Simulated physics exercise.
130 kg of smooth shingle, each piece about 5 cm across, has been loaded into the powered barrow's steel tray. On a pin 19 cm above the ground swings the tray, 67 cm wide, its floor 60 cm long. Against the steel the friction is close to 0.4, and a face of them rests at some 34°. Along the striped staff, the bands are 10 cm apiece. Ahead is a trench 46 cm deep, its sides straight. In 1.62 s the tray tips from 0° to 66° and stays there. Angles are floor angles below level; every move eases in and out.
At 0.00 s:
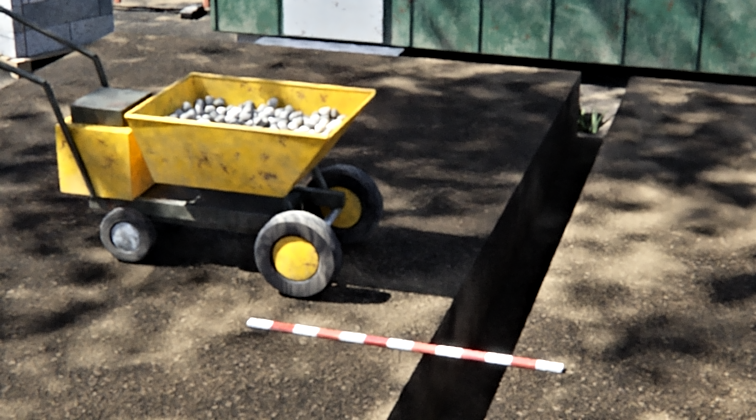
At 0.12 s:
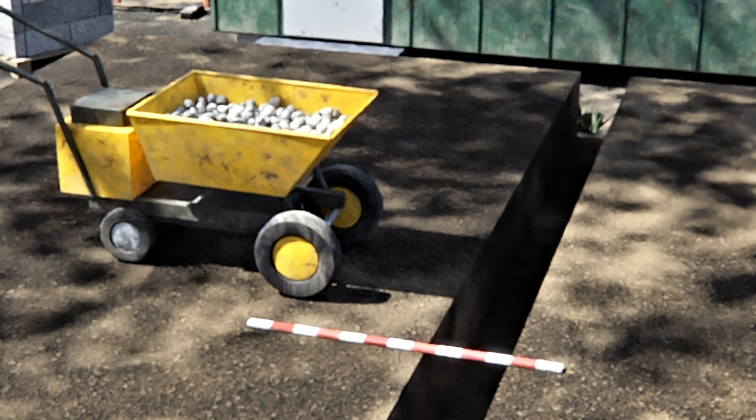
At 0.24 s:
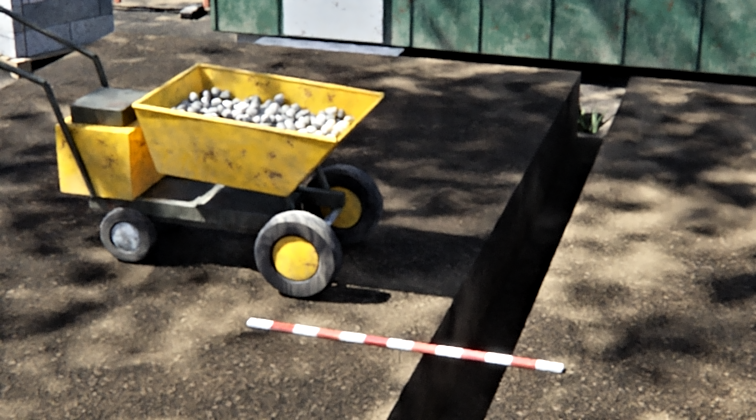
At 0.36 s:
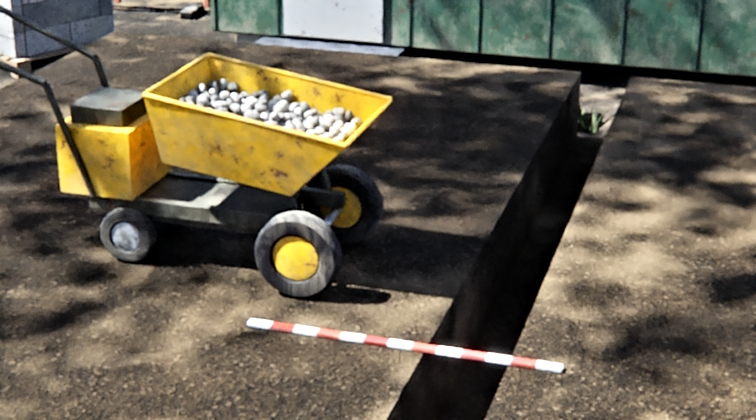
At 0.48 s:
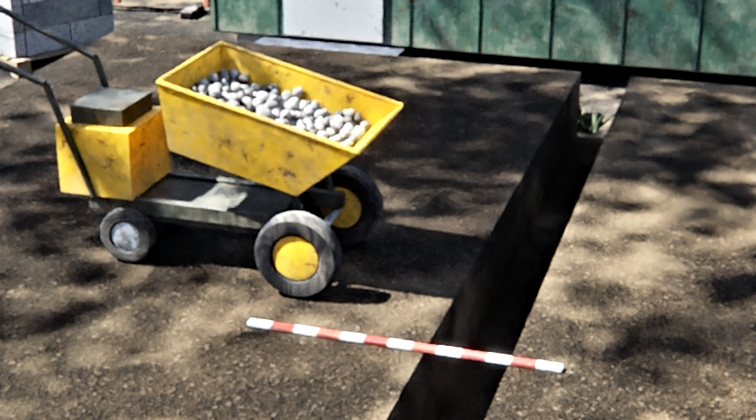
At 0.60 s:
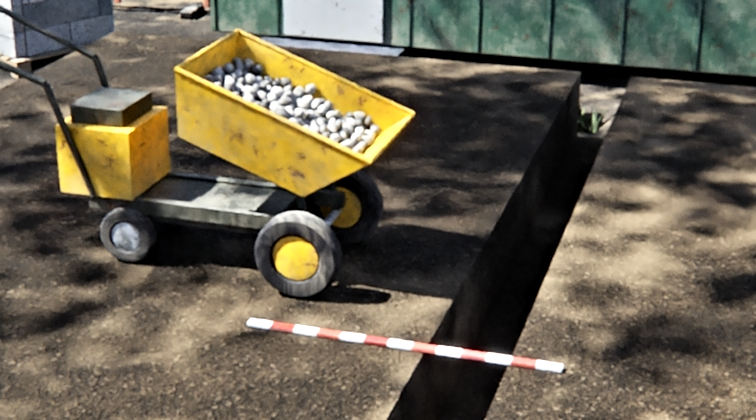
On dark, shadow-dappled ground beside a narrow trench, the yellow tray of a parked barrow, loaded with grey stones, tilts steadily, its left end rising and its right lip lowering, while the wheels and a red-and-white striped staff stay still.
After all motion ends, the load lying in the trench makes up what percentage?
It makes up about 99 per cent.
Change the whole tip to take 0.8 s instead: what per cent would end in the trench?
Close to 85 percent, then.
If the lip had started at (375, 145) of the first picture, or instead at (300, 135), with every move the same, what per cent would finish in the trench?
About 60 per cent from the first spot, about 85 from the second.
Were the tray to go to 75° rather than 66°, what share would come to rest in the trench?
Close to 100 per cent then.
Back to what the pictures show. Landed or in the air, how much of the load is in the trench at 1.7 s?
About 40 per cent by then.
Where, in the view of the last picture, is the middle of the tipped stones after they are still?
About (497, 363).
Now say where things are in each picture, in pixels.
In the first picture, the tray is at 0°, its lip at (328, 138); the top of the load is at (245, 115).
The second picture shows lip at (330, 139), floor tilted 1°, highest stones at (246, 113); the stones move at 0.2 m/s on average.
In the third picture, the tray is at 4°, its lip at (336, 141); the top of the load is at (224, 108); the stones move at 0.3 m/s on average.
The fourth picture shows lip at (346, 146), floor tilted 8°, highest stones at (210, 95); the stones move at 0.4 m/s on average.
The fifth picture shows lip at (358, 153), floor tilted 14°, highest stones at (216, 83); the stones move at 0.5 m/s on average.
The sixth picture shows lip at (371, 162), floor tilted 20°, highest stones at (230, 70); the stones move at 0.5 m/s on average.
After 1.2 s the floor is at 56°; 100 % in the tray; the foremost stones are at (432, 195).
After 1.7 s the floor is at 66°; 57 % in the tray, 2 % short of the trench, 41 % in the trench; the foremost stones are at (536, 322).
After 2.1 s the floor is at 66°; 31 % in the tray, 2 % short of the trench, 66 % in the trench, 1 % past the trench; the foremost stones are at (594, 300).
After 4.0 s the floor is at 66°; 0 % in the tray, 99 % in the trench, 1 % past the trench; the foremost stones are at (622, 305).
